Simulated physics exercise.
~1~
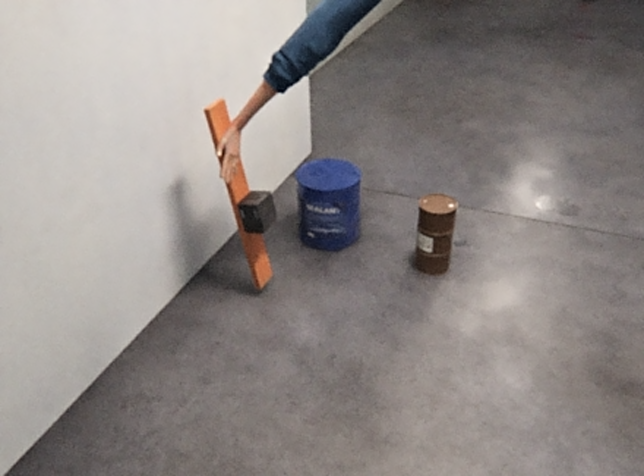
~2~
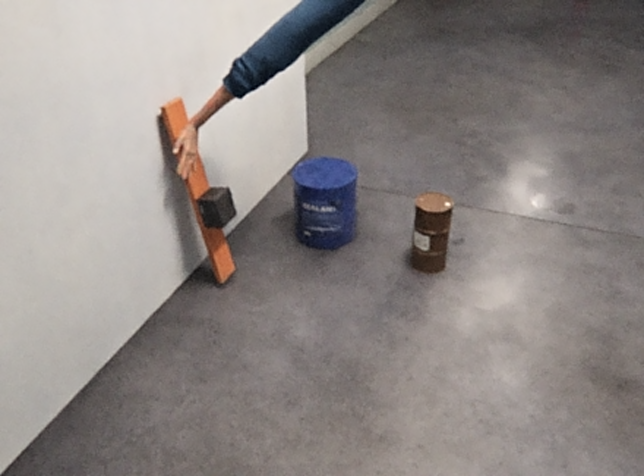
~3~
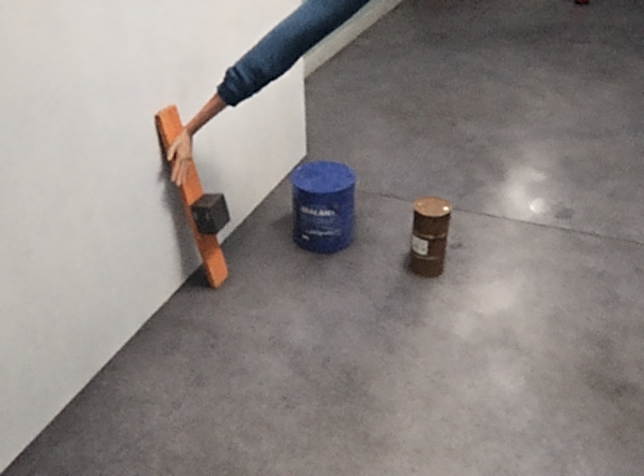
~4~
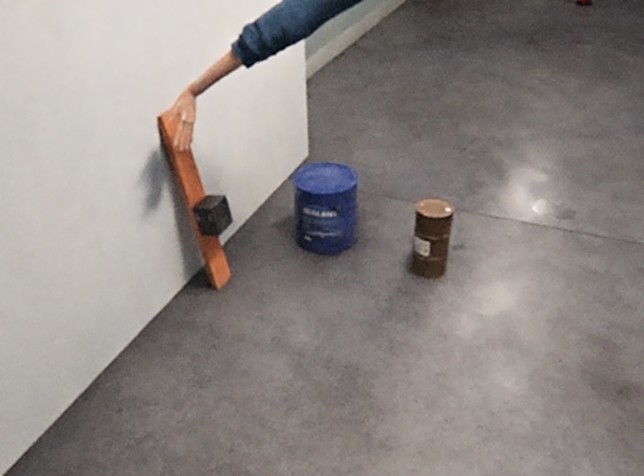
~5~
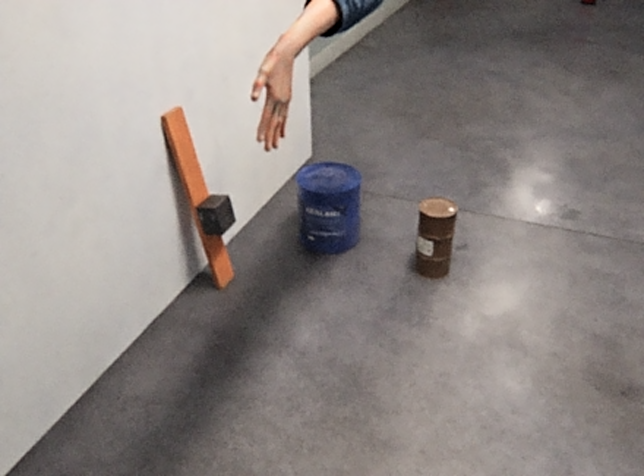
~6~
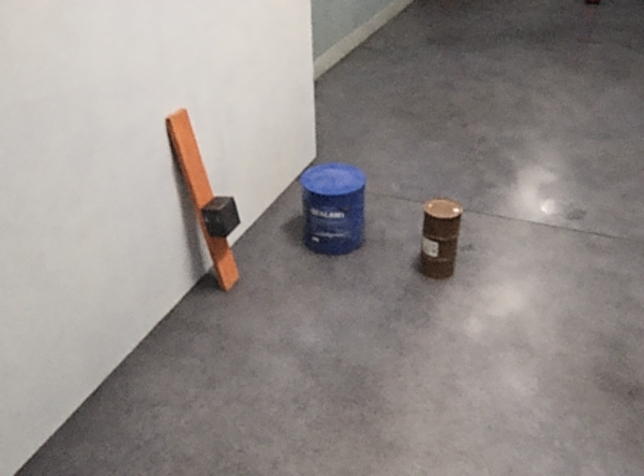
Against a white wall, a hand leans an orange plank, lets go and withdraws, the plank staying propped beside two drums.
